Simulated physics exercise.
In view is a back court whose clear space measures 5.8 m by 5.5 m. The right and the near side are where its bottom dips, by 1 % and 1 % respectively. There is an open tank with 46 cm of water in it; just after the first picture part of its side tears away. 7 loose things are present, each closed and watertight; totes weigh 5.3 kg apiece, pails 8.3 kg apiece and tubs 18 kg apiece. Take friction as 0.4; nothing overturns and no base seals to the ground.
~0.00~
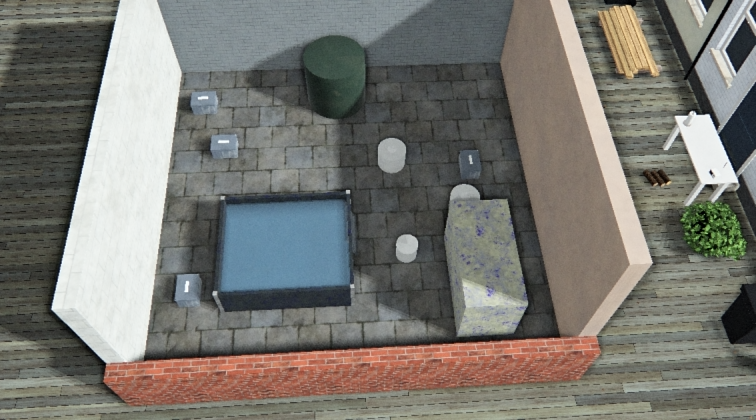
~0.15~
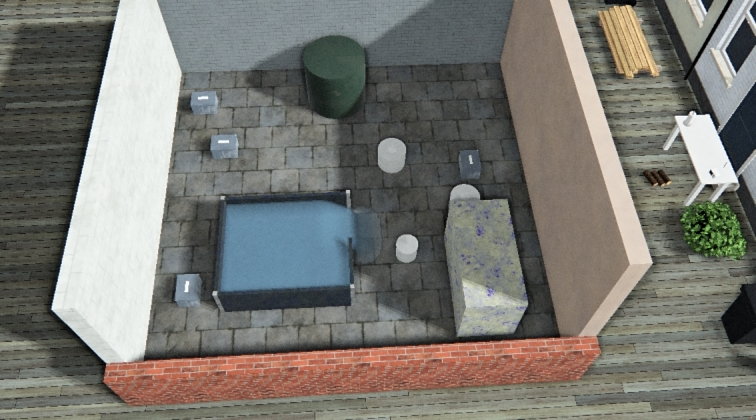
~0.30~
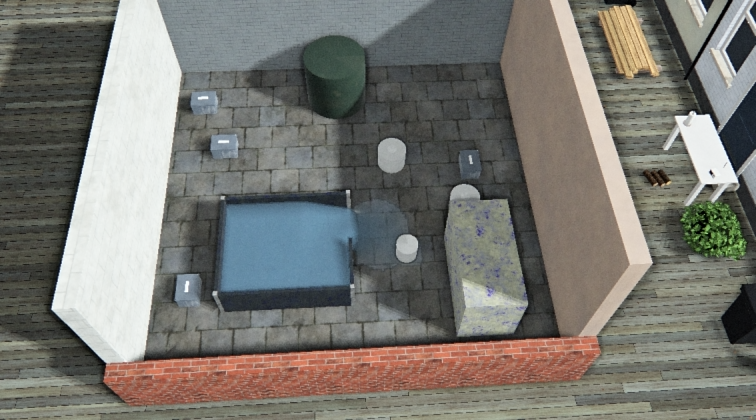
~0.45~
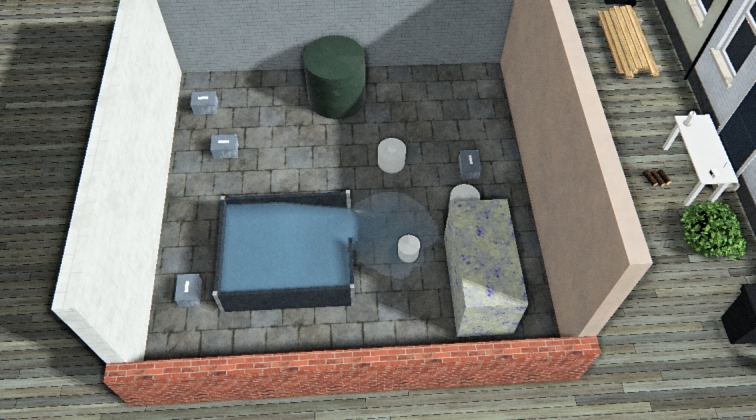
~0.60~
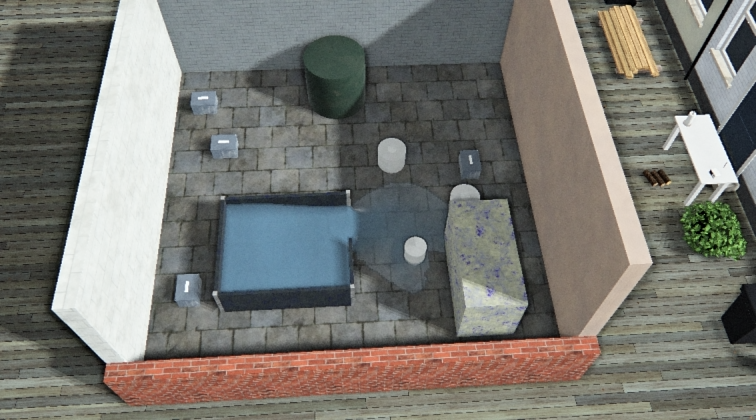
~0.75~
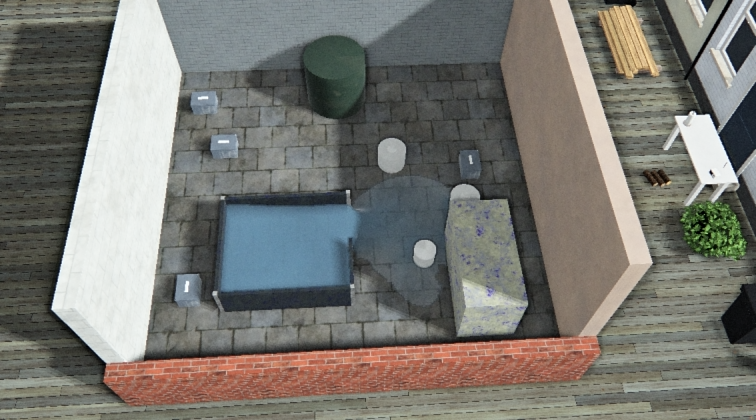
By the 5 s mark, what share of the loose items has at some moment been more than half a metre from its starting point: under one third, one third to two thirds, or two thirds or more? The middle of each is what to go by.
One third to two thirds.
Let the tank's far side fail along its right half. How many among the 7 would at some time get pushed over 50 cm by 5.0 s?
So the tally would be 2.
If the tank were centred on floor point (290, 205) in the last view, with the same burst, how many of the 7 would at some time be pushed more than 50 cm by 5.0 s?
3.
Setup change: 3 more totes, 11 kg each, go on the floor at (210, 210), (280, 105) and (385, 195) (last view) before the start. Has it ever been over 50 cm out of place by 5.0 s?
In the order asked: Below the mark; below the mark; above the mark.
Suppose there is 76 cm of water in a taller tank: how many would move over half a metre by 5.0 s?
So the tally would be 3.
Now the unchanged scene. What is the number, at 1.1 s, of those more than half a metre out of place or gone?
0 in all.
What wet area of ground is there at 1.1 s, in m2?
At that time the wet patch spans about 7.0 m2.
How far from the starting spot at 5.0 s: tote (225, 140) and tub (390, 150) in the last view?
In turn: 0 cm, 0 cm.
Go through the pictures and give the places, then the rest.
A pail at (407, 244), on the bottom; a tub at (465, 196) rests on the ground; water covers 2.7 m2; 0 of 7 have shifted, in the first picture.
A pail at (407, 244), on the bottom; a tub at (465, 196), on the bottom; 3.1 m2 under water; 0 of 7 have shifted, in the second picture.
A pail at (407, 244), on the bottom; a tub at (465, 196), on the bottom; 3.5 m2 under water; 0 of 7 have shifted, in the third picture.
A pail at (409, 244), on the bottom; a tub at (465, 196), on the bottom; water covers 4.1 m2; 0 of 7 have shifted, in the fourth picture.
A pail at (416, 246) rests on the ground, 13 cm from its start; a tub at (465, 196) rests on the ground; water covers 4.7 m2; 1 of 7 have shifted, in the fifth picture.
A pail at (425, 249) rests on the ground, 27 cm from its start; a tub at (465, 196) rests on the ground; 5.3 m2 under water; 1 of 7 have shifted, in the sixth picture.
After 1.1 s 0 of 7 are over 50 cm from their spots; 0 afloat.
After 2.2 s 3 of 7 are over 50 cm from their spots; 2 afloat.
After 3.5 s 3 of 7 are over 50 cm from their spots; 1 afloat.
After 5.0 s 3 of 7 are over 50 cm from their spots, and 3 have been at some point; 1 afloat.
